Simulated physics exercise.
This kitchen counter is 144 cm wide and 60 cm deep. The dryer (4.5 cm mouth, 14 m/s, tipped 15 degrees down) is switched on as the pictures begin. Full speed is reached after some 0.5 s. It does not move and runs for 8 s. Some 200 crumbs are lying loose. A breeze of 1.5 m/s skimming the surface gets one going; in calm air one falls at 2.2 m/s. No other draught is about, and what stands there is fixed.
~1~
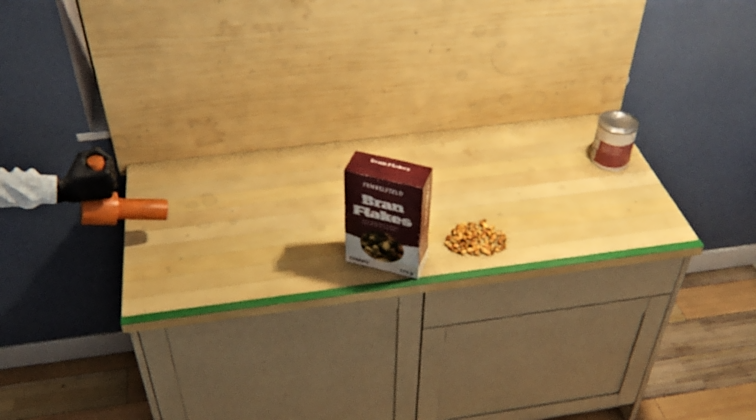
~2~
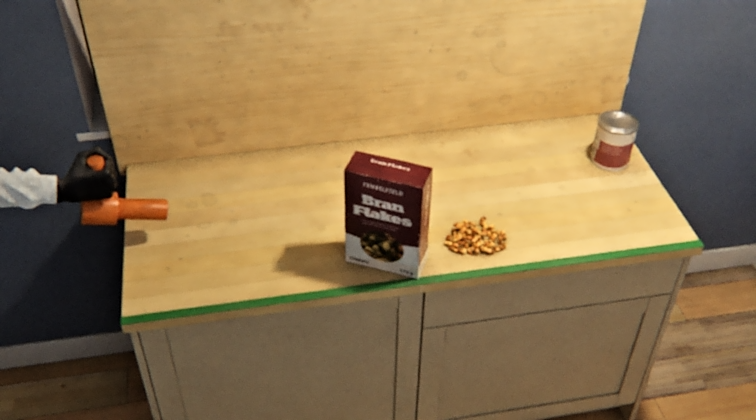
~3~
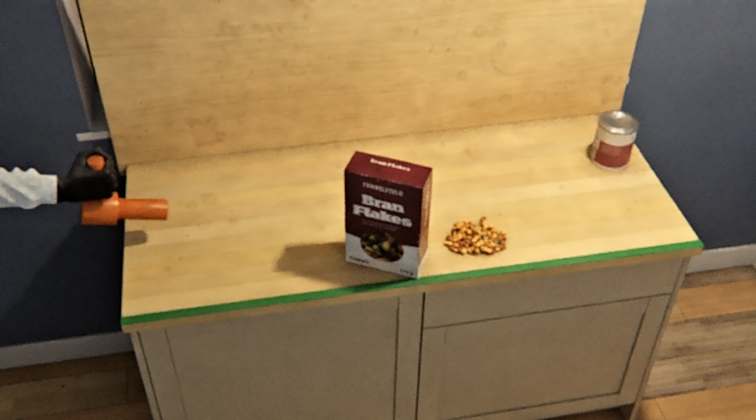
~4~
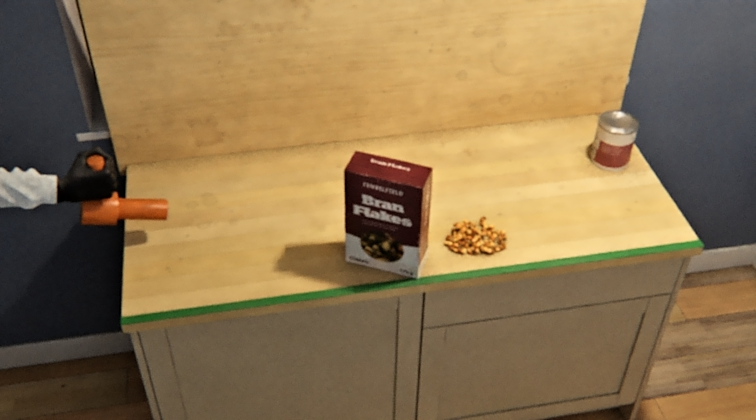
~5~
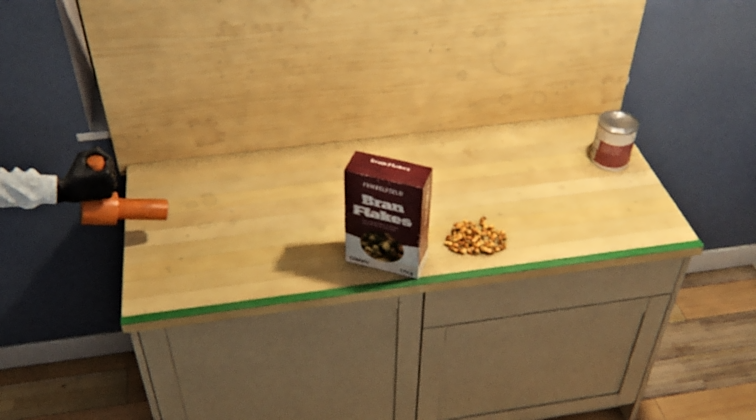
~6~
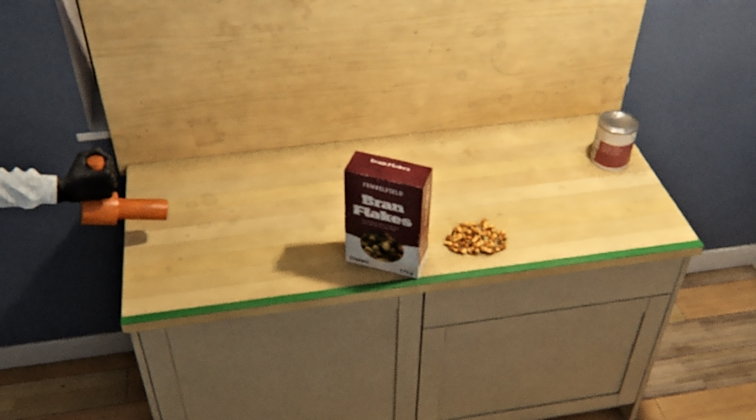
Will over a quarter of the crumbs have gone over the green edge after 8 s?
More than a quarter over the green edge: Yes.
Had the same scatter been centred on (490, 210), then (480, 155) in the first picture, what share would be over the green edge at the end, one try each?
In that order: 0 %, 0 %.
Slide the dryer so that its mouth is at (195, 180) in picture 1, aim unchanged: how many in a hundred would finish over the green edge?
In that case some 80 per cent.
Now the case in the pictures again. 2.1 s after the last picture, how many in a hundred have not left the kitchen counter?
About 5 %.
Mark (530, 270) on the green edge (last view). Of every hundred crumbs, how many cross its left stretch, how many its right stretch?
About 0 % left and 60 % right.
Then, 1.2 s after the last picture, 26 % are on the move or not yet settled, 38 % are over the green edge; the middle of those still in play is near (512, 258).
Then, 2.1 s after the last picture, 8 % are on the move or not yet settled, 52 % are over the green edge.
Then, 4.0 s after the last picture, 3 % are on the move or not yet settled, 55 % are over the green edge.
Then, 7.6 s after the last picture, at the end, 56 % are over the green edge.
